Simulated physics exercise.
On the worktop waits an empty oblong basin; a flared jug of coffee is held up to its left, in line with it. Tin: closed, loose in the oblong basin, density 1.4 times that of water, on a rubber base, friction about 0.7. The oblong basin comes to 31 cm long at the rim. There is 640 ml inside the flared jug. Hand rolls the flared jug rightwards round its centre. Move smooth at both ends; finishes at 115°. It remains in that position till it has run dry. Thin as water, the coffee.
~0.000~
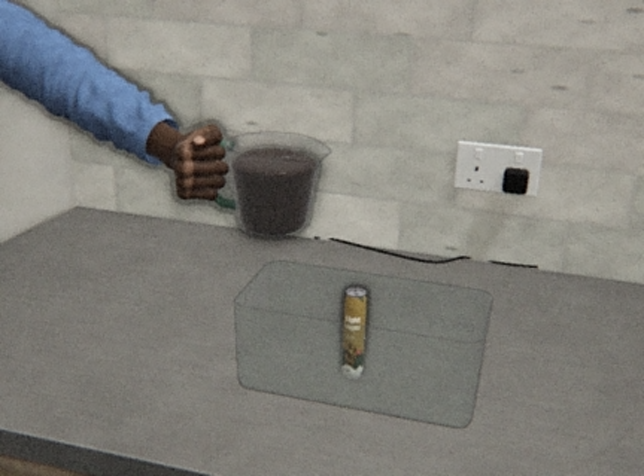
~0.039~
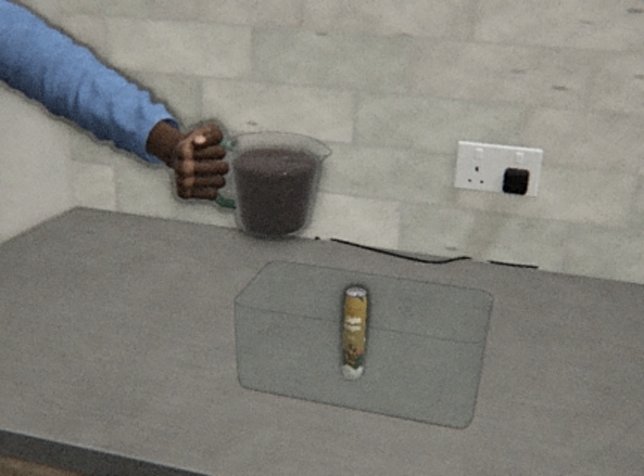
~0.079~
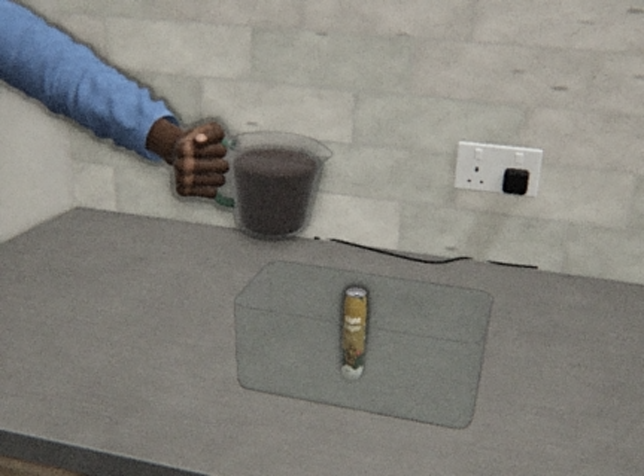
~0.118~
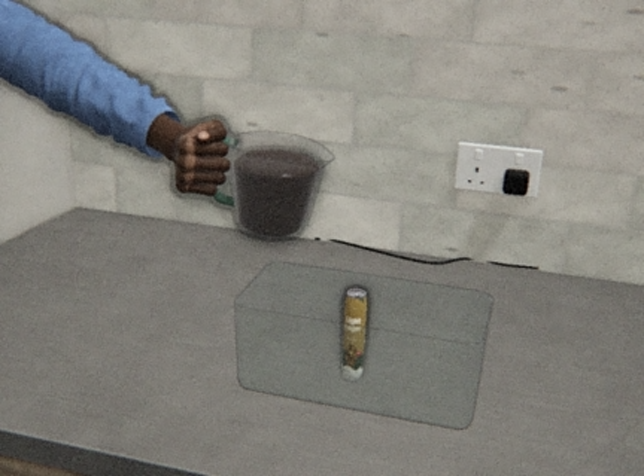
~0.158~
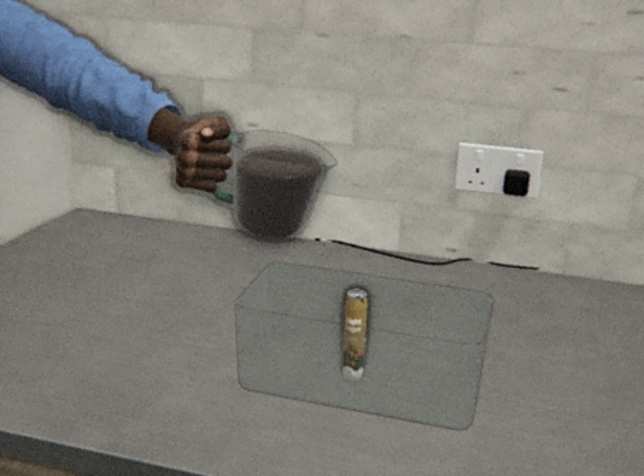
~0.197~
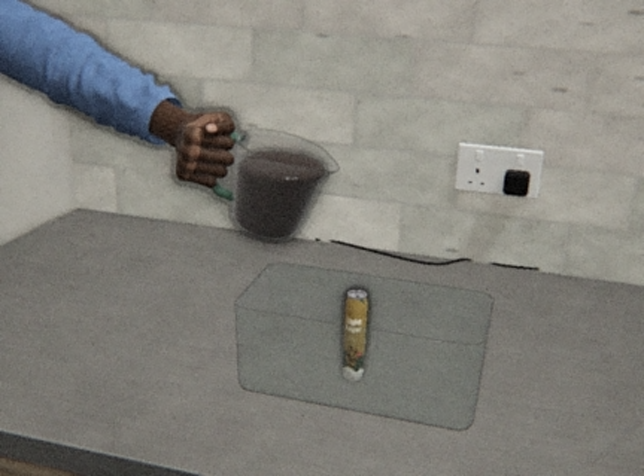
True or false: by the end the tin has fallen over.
True.
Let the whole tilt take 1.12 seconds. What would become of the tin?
Outcome - the tin comes down.
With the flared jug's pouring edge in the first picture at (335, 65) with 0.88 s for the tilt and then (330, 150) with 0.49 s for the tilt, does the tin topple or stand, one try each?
Run one: It does not tip. Run two: It tumbles.
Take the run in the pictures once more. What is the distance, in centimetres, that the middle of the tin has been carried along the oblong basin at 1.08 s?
Roughly 7 cm.
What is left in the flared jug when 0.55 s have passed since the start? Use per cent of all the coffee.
About 64 per cent.
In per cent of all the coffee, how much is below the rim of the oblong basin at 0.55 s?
Near 10 in a hundred.
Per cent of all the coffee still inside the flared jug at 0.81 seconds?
7 %.
By 0.55 s the tilt is 80° and 64 per cent is still to pour; the tin stands where it began.
By 0.81 s the tilt is 113° and 7 per cent is still to pour; the tin stands where it began.
By 1.08 s the tilt is 115° and 0 per cent is still to pour; the tin lies on its side.
By 1.38 s the tilt is 115° and 0 per cent is still to pour; the tin lies on its side.
At rest the tin lies on its side.
